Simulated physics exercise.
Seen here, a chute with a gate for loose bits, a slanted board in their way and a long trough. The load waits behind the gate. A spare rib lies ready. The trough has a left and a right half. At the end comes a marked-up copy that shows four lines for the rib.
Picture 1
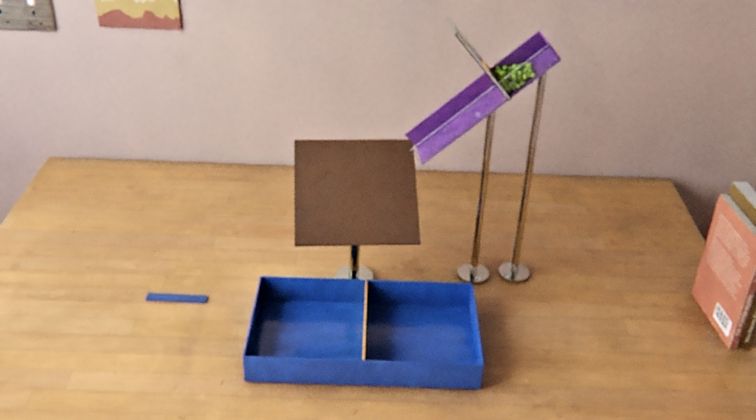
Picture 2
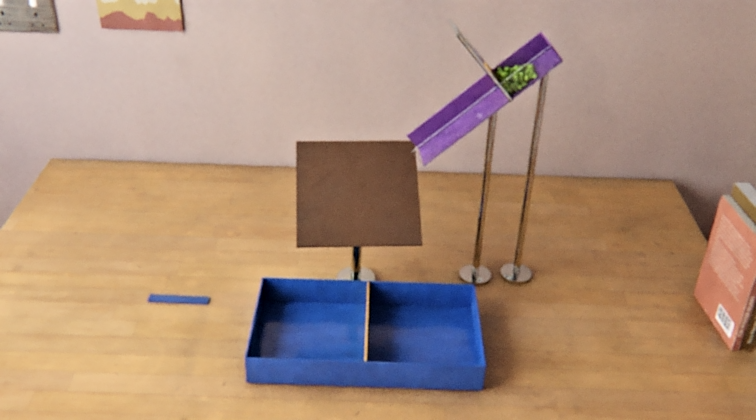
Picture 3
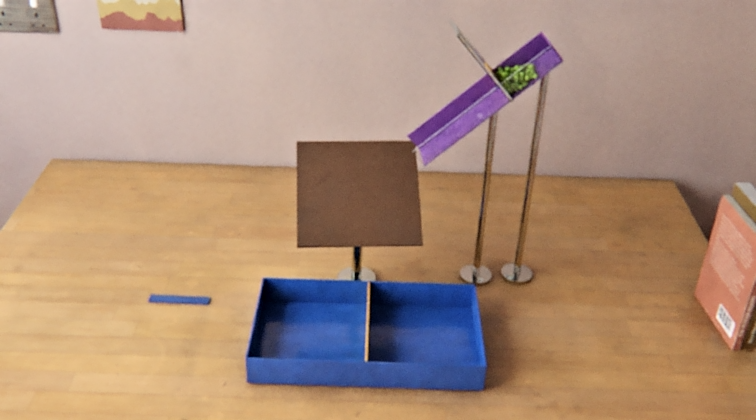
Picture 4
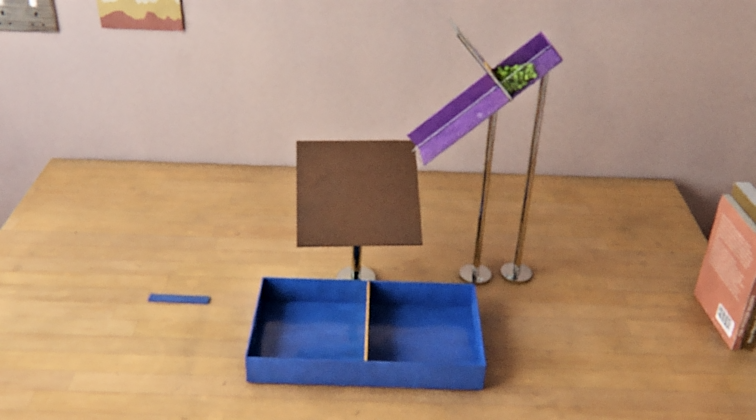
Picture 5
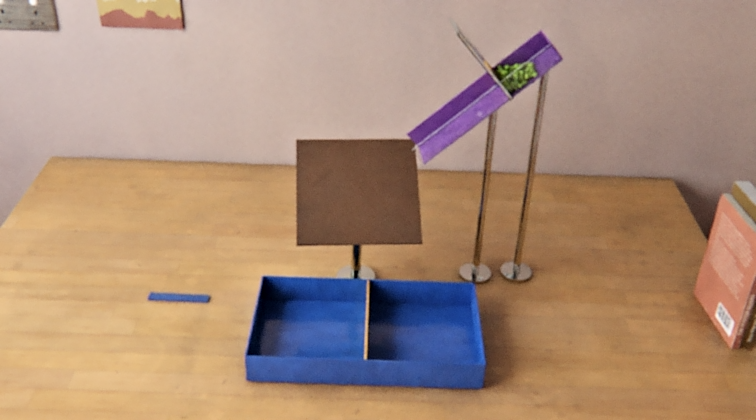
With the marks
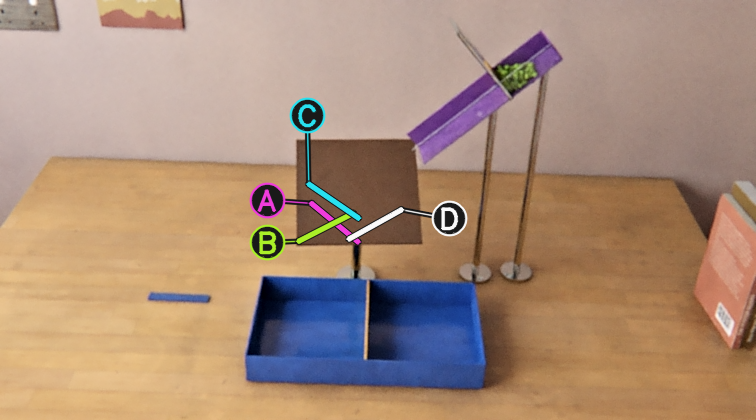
At the start, green dried peas sit behind a closed gate in a sloping purple chute, above a tilted brown board and a blue trough divided into two halves. A blue strip lies on the wooden table to the left. Nothing moves apart from a very slight shift of the view.
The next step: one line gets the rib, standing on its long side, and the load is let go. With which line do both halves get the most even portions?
I would pick line C.
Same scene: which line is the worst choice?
That is line D.
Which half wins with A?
More lands on the right.
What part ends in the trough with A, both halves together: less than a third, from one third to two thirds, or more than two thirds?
Line A gives more than two thirds.
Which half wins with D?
More lands on the left.
On the marked copy, line A from (311, 203) to (358, 241); line B from (353, 213) to (298, 241); line C from (308, 184) to (358, 218); line D from (401, 209) to (348, 239).
Choosing A, of what is caught, close to a quarter in the left half, the bulk in the right.
Choosing B, of what is caught, the bulk in the left half, a small share in the right.
Choosing C, of what is caught, close to half in the left half, close to half in the right.
Choosing D, of what is caught, the whole lot in the left half, none at all in the right.
